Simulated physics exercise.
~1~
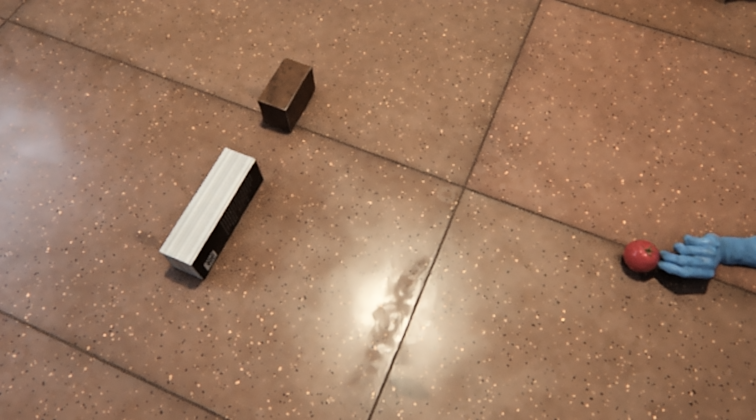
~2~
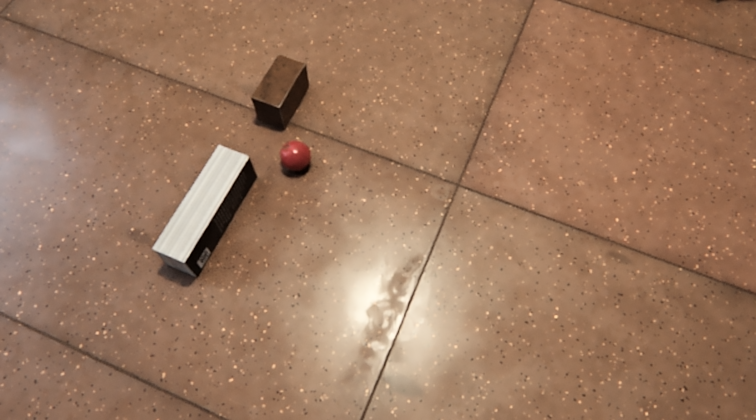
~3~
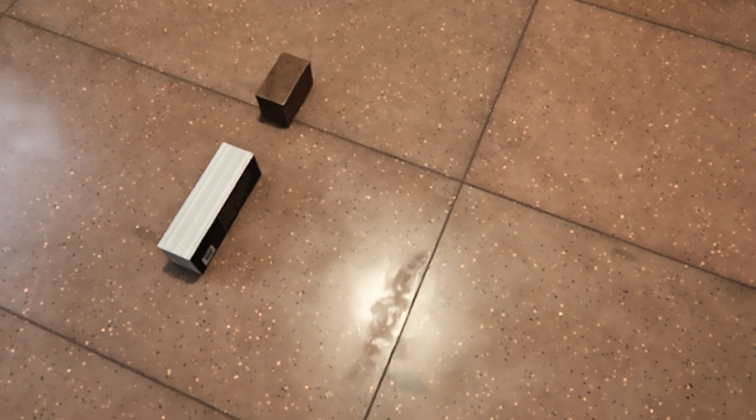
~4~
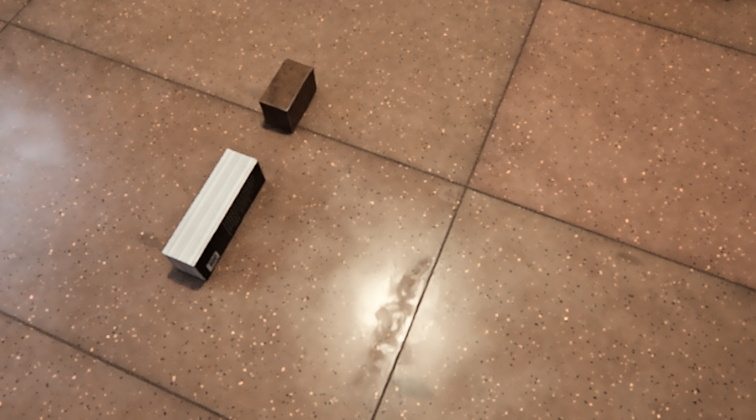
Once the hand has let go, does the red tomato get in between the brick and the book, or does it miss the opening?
The red tomato gets in between the brick and the book, rolling through the gap while both stay in place.
